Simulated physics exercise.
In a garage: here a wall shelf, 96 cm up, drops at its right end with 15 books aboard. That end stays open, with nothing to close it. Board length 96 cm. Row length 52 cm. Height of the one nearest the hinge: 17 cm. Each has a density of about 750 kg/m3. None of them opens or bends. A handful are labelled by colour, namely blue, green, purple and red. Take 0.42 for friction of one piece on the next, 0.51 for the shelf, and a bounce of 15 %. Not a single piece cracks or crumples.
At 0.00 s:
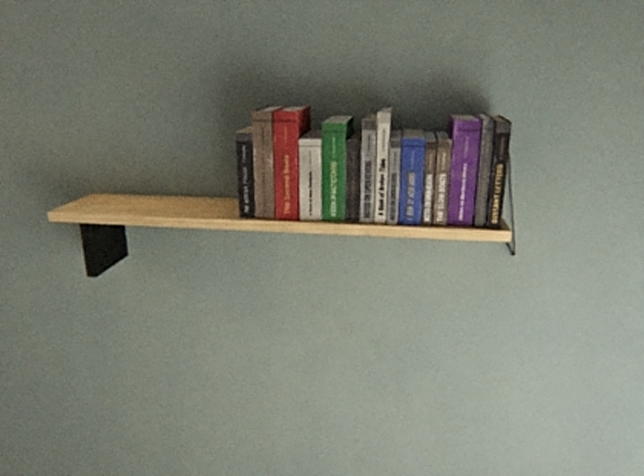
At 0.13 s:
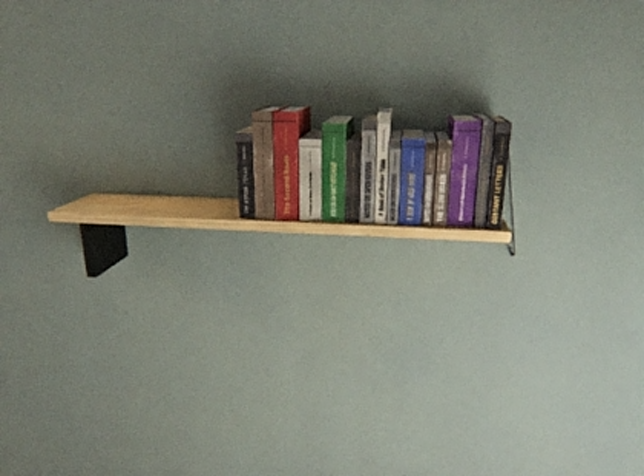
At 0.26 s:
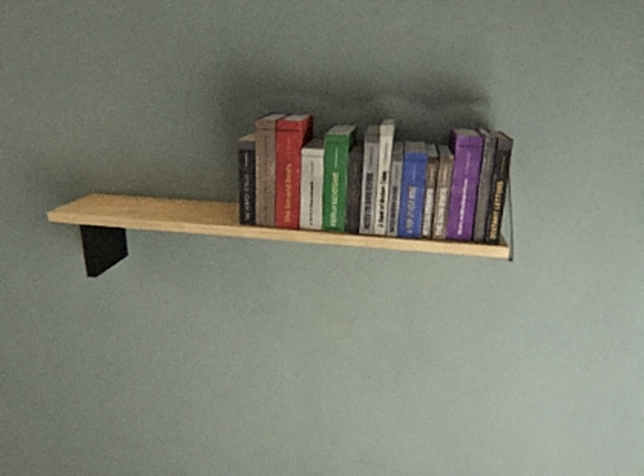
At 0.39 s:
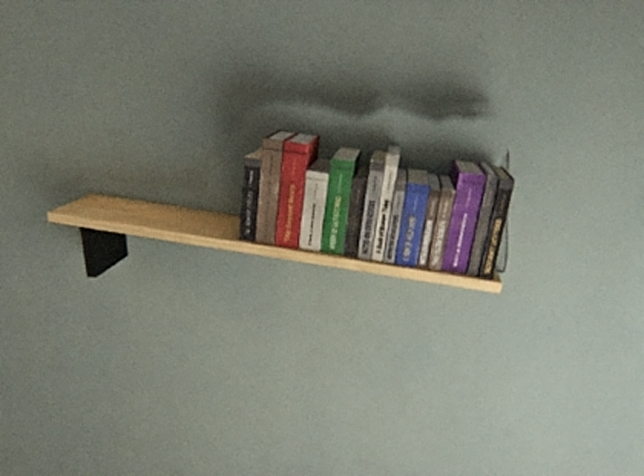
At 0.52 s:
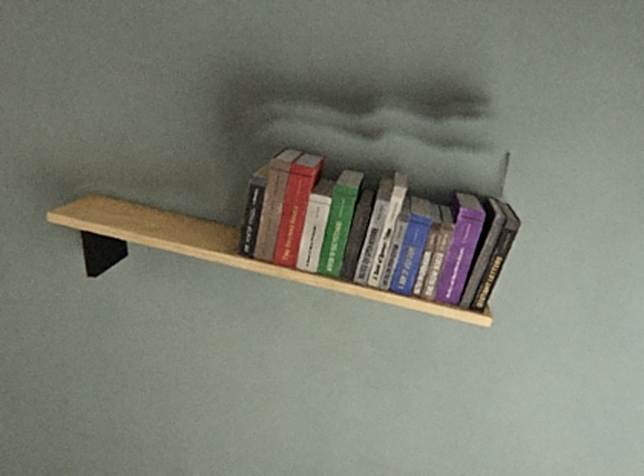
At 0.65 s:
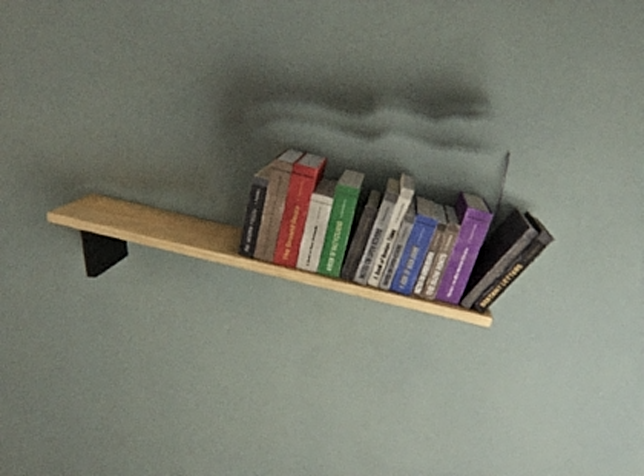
Against a plain grey-green wall, a pale wooden shelf is seen from the front by a still camera. A row of books fills its right half, dark, grey and white ones mixed with red, green, blue and purple, above a black bracket at the left. The shelf's right end swings down into a slope, the books ride with it, and the rightmost dark ones lean outward to the right.
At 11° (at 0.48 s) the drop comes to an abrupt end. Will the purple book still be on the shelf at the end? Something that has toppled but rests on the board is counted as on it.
No.
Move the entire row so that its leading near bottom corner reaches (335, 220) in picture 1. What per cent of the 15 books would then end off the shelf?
The share would be 0 %.
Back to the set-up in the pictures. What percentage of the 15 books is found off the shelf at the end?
Share: Approx. 20 %.
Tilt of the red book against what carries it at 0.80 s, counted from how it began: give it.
Angle from initial pose, roughly 5 deg - estimate.
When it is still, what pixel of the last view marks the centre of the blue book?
Check around (447, 262) in the last image.
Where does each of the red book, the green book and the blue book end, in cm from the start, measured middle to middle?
Roughly red 10 cm, green 10 cm, blue 20 cm.
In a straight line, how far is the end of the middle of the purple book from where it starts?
About 110 cm.
Around 0.80 s, none of the 15 books off the shelf, 14 disturbed; purple book tipped 19°; blue book tipped 19°.
Around 0.98 s, 2 of the 15 books off the shelf; purple book tipped 63°; blue book tipped 30°.
Around 1.26 s, 3 of the 15 books off the shelf; purple book tipped 70°, 51 cm lower; blue book tipped 61°.
Finally (1.7 s), 3 of the 15 books off the shelf; purple book on its side; blue book tipped 60°; green book tipped 14°. Seen by the last camera, middles, blue book near (447, 262).
